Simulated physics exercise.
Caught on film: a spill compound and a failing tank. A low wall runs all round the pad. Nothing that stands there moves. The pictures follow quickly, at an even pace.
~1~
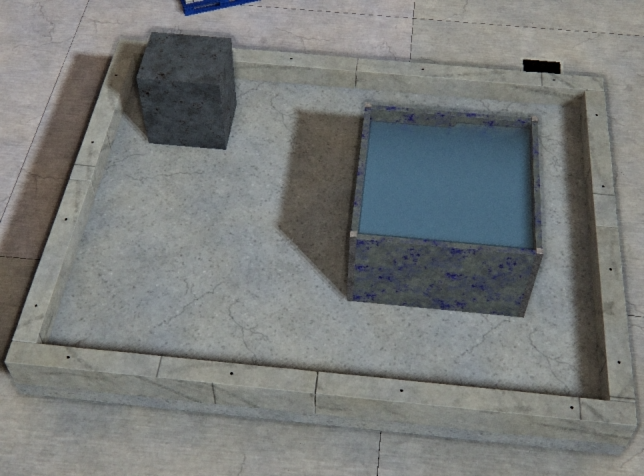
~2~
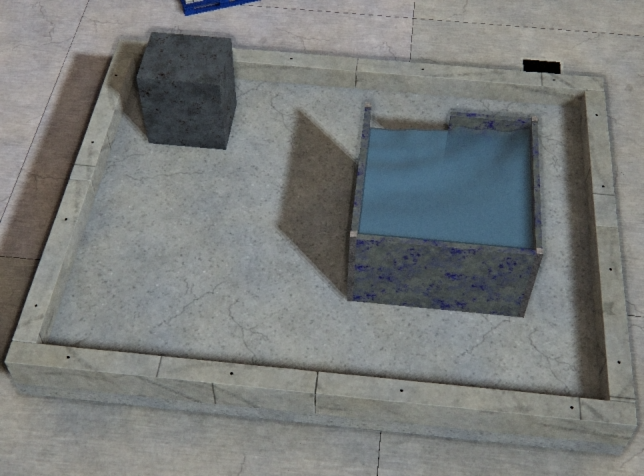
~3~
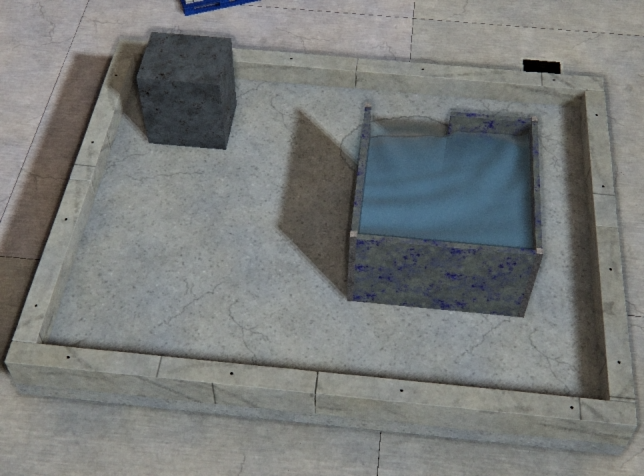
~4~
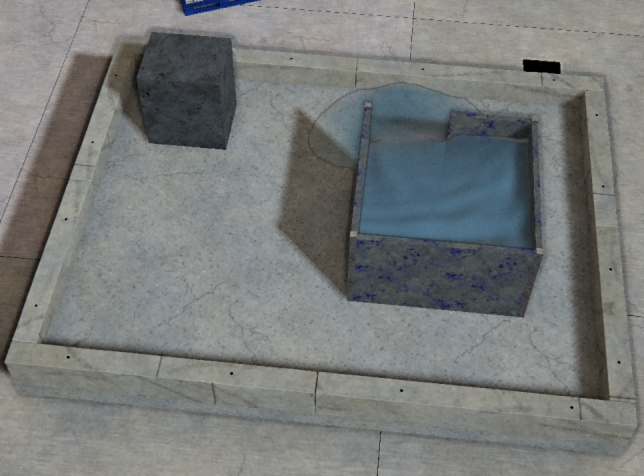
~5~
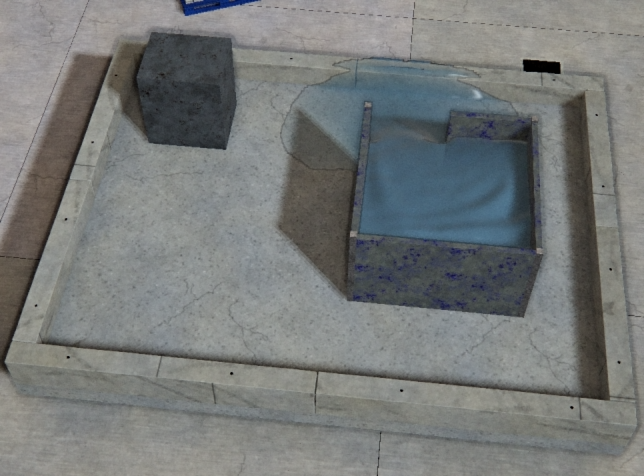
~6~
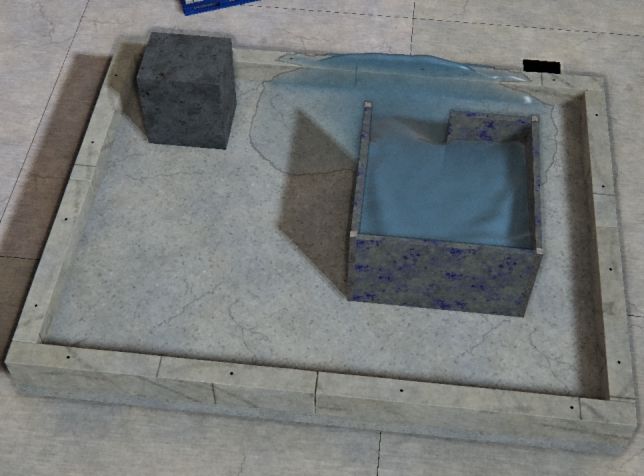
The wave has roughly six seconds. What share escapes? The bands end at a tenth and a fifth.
The share lost is from a tenth to a fifth.
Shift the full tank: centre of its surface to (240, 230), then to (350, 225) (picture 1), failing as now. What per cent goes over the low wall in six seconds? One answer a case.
In turn 8 and 8 per cent.
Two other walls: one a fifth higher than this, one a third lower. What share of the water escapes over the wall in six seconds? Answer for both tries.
In turn 8 and 32 per cent.
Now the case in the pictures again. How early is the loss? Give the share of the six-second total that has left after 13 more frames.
Roughly 85 per cent.
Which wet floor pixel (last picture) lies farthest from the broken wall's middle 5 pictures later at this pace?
Near (136, 78).
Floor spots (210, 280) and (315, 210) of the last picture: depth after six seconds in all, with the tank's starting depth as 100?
Roughly 8 and 8 per cent, in turn.
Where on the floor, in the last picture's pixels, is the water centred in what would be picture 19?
I would point to (404, 192).
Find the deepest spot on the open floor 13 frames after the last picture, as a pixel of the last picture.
At about (136, 78).
A moment on, water covers 25 % of the floor; the low wall has let 0 % over.
Next, water covers 30 % of the floor; the low wall has let 3 % over.
Then, water covers 55 % of the floor; the low wall has let 12 % over.
Later, water covers 80 % of the floor; the low wall has let 15 % over.
In the end, water covers 80 % of the floor; the low wall has let 15 % over.
